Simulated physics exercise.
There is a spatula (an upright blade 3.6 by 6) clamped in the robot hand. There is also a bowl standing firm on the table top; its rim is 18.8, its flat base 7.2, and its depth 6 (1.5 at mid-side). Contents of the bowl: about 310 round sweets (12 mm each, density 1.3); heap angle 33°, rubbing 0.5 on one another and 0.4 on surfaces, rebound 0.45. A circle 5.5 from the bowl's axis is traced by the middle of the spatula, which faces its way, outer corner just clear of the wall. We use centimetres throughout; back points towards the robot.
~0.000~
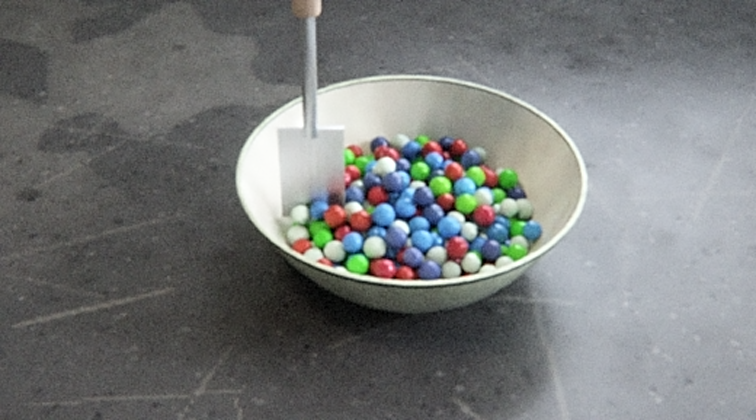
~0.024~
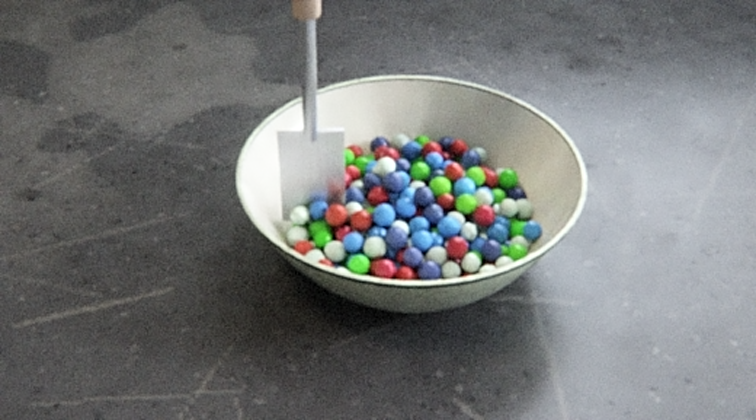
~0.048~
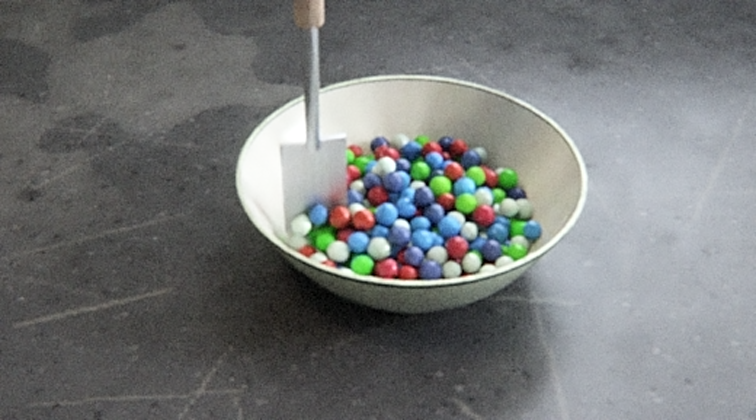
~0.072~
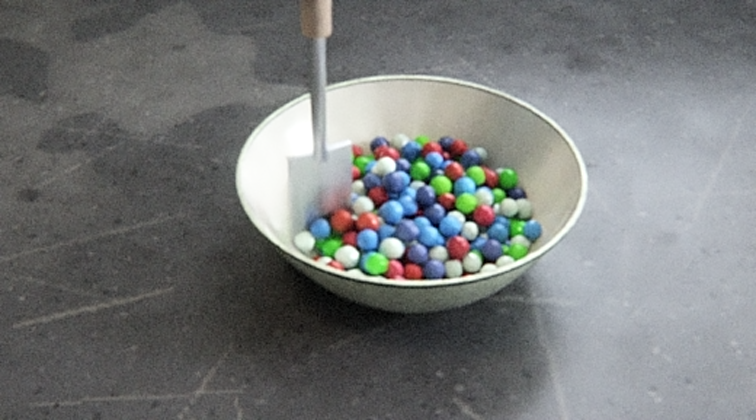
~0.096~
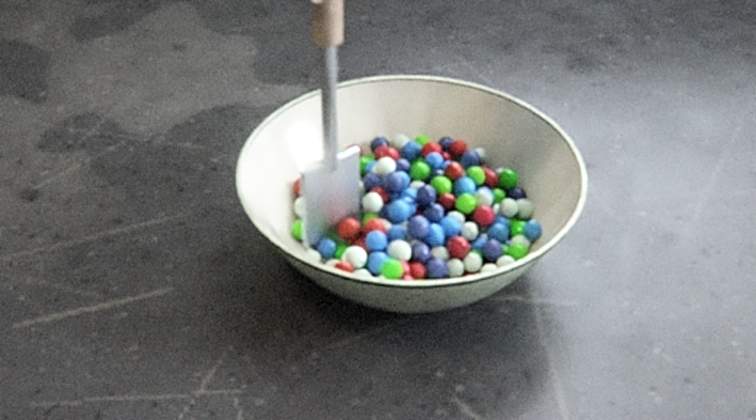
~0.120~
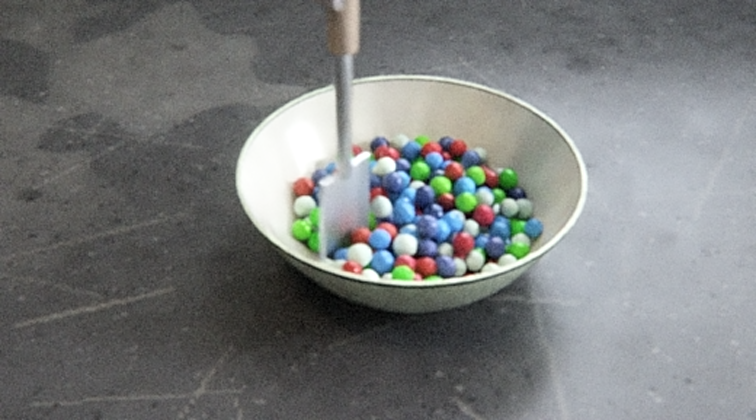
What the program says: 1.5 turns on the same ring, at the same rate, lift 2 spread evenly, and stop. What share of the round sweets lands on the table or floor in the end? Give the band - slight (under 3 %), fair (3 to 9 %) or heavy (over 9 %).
Band: Fair.
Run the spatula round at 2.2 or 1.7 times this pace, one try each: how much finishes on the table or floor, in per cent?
Around 25 percent for the first try and 20 percent for the second.
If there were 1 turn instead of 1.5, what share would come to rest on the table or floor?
It would be around 5 per cent.
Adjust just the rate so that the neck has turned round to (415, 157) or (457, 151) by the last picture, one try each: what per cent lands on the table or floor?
About 20 and 20 per cent.
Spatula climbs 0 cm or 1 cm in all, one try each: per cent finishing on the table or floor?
That gives about 10 per cent and 10 per cent, in order.
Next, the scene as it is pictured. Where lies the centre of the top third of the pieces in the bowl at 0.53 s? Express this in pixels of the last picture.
I'd put it at around (418, 147).
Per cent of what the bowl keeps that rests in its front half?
I'd say around 50 per cent.
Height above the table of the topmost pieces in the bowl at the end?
Height: Roughly 5.0 cm.
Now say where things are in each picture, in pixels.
The first frame shows spatula neck at (310, 104), 0° round; upper third of the load around (411, 206), from x 300 to 530, top at y 145; 311 in the bowl.
The second frame shows spatula neck at (310, 107), 3° round; upper third of the load around (411, 204), from x 300 to 530, top at y 145.
The third frame shows spatula neck at (312, 116), 13° round; upper third of the load around (412, 208), from x 300 to 530, top at y 145.
The fourth frame shows spatula neck at (319, 126), 24° round; upper third of the load around (411, 214), from x 300 to 535, top at y 145.
The fifth frame shows spatula neck at (330, 136), 36° round; upper third of the load around (412, 215), from x 300 to 535, top at y 145.
The sixth frame shows spatula neck at (344, 144), 47° round; upper third of the load around (413, 216), from x 300 to 535, top at y 145; 311 in the bowl.
By 0.53 s, 240° round, highest piece 8 above the table; 300 in the bowl, 9 on the table or floor, 2 in flight or on the tool.
By 0.95 s, 74° round, highest piece 7 above the table; 292 in the bowl, 18 on the table or floor, 1 in flight or on the tool.
By 1.35 s, 180° round, highest piece 5 above the table; 292 in the bowl, 19 on the table or floor.
By 2.05 s, 180° round, highest piece 5 above the table; 292 in the bowl, 19 on the table or floor.
Final count, 292 in the bowl, 19 on the table or floor. That is 6 % on the table or floor.
